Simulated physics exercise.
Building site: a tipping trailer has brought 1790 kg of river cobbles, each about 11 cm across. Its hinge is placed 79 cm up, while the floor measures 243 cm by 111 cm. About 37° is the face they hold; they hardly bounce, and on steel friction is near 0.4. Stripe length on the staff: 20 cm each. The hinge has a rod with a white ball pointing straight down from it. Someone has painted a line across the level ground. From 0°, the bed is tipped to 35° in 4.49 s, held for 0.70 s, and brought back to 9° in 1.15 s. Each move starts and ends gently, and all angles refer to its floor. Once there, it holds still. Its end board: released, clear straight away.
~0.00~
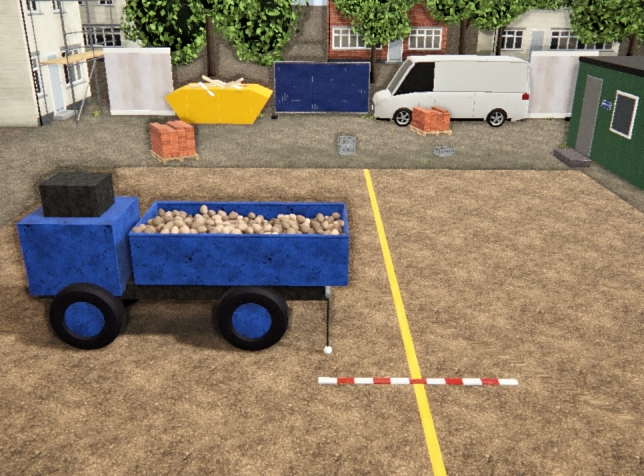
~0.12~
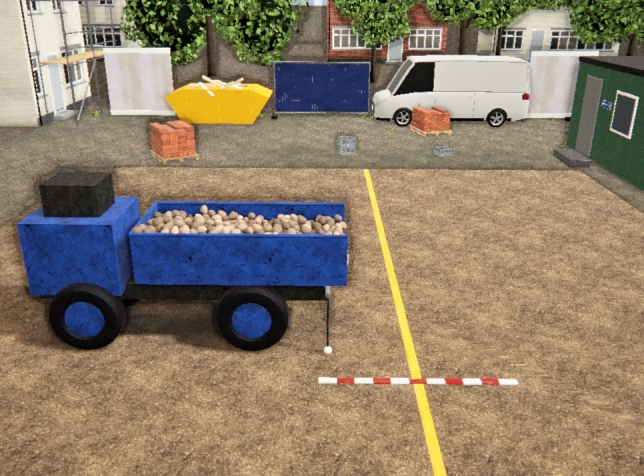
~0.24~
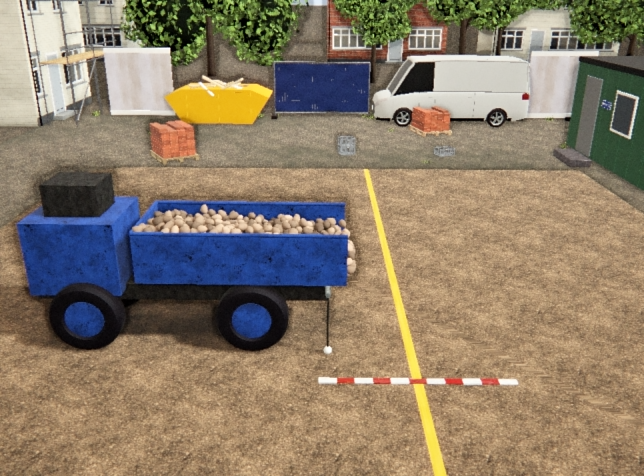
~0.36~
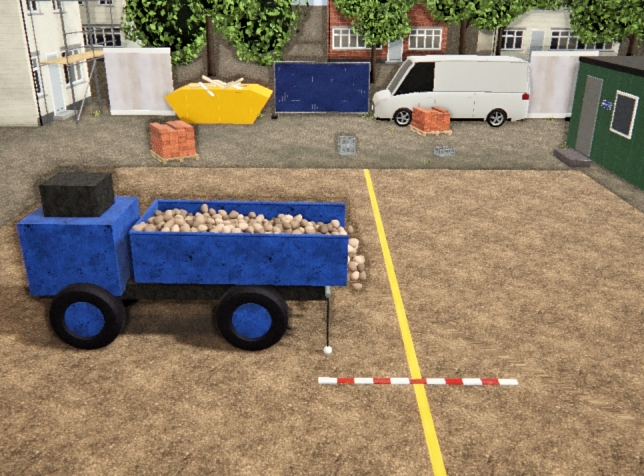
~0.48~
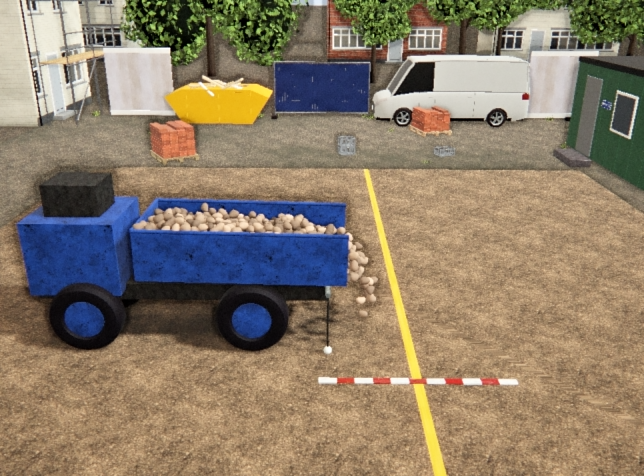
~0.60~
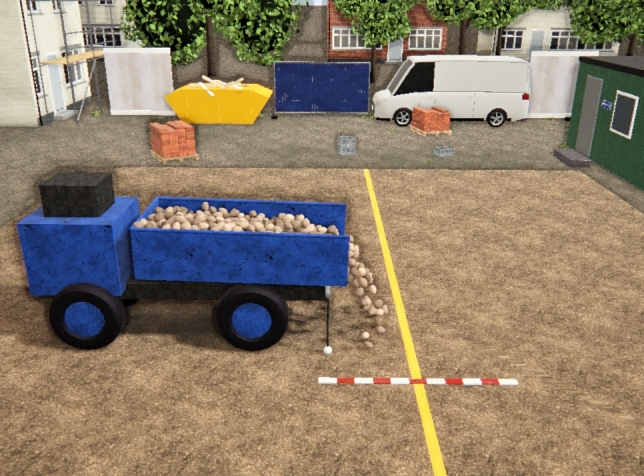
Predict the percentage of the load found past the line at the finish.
Roughly 45 % is past the line.
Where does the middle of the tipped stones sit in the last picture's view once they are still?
The middle should be near (402, 318).
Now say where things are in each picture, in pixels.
The first picture shows lip at (347, 285), floor tilted 0°, highest stones at (211, 218).
In the second picture, the bed is at 0°, its lip at (347, 285); the top of the load is at (211, 218); the stones move at 0.1 m/s on average.
In the third picture, the bed is at 0°, its lip at (347, 285); the top of the load is at (181, 217); 1 % has left.
In the fourth picture, the bed is at 1°, its lip at (347, 285); the top of the load is at (181, 216); 3 % has left.
The fifth picture shows lip at (347, 285), floor tilted 1°, highest stones at (178, 215); 3 % has left.
In the sixth picture, the bed is at 2°, its lip at (347, 286); the top of the load is at (179, 214); 4 % has left.
After 3.4 s the floor is at 30°; 55 % in the bed, 36 % short of the line, 10 % past the line; the foremost stones are at (453, 322).
After 4.6 s the floor is at 35°; 4 % in the bed, 55 % short of the line, 42 % past the line; the foremost stones are at (504, 330).
After 6.8 s the floor is at 9°; 0 % in the bed, 53 % short of the line, 47 % past the line; the foremost stones are at (514, 332).
After 9.9 s the floor is at 9°; 0 % in the bed, 53 % short of the line, 47 % past the line; the foremost stones are at (514, 332).
